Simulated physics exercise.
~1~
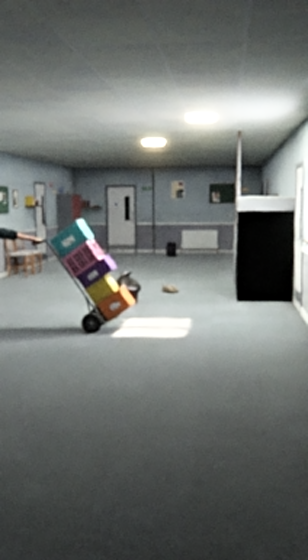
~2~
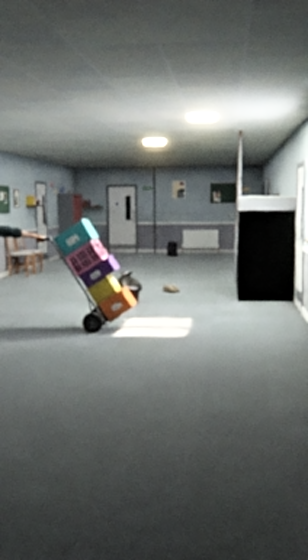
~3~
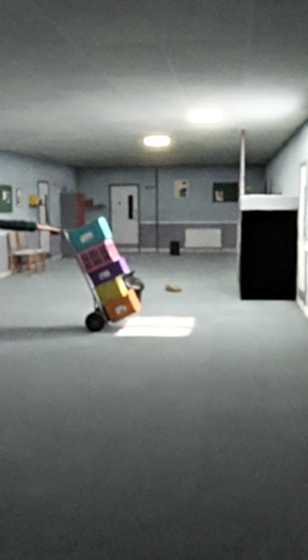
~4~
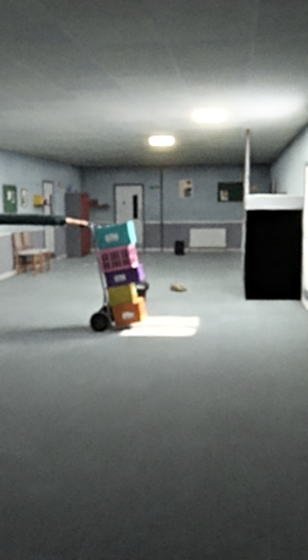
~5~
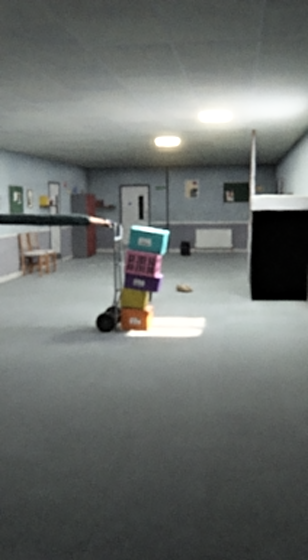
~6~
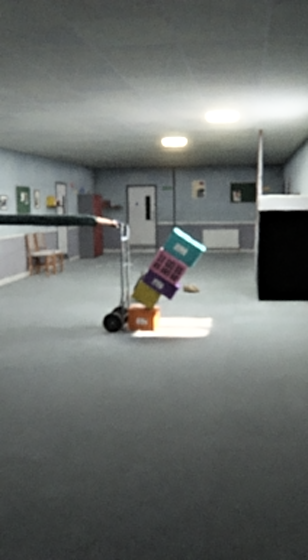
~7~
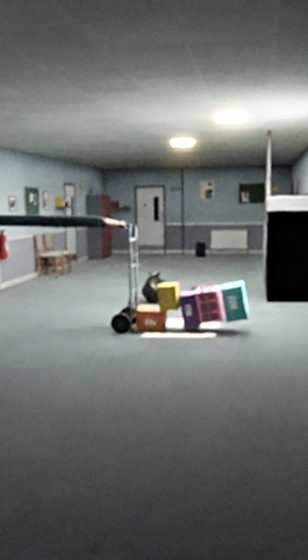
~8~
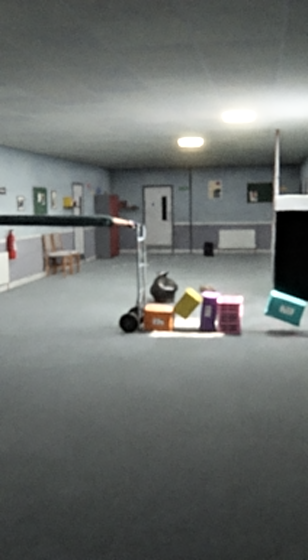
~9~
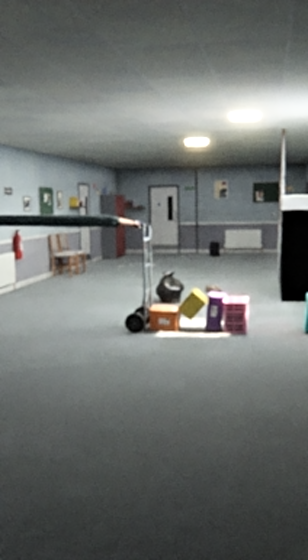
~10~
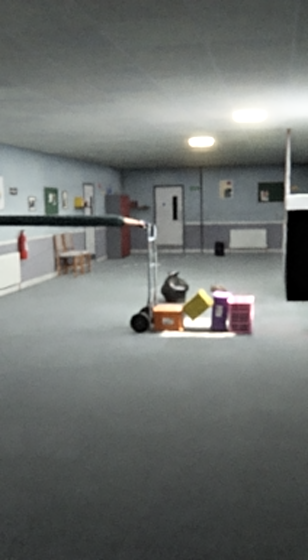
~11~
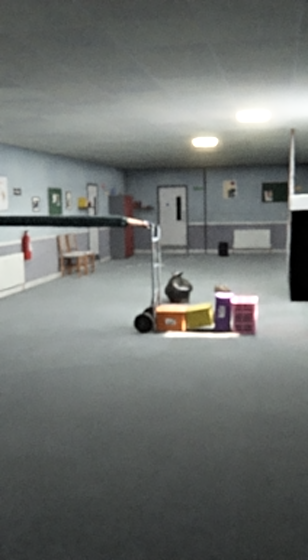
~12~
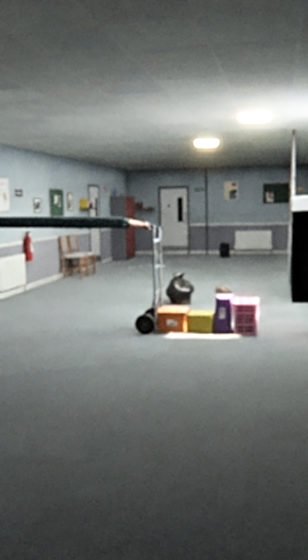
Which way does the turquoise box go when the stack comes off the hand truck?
It goes to the right, landing beyond the other boxes and passing out of view at the right edge.
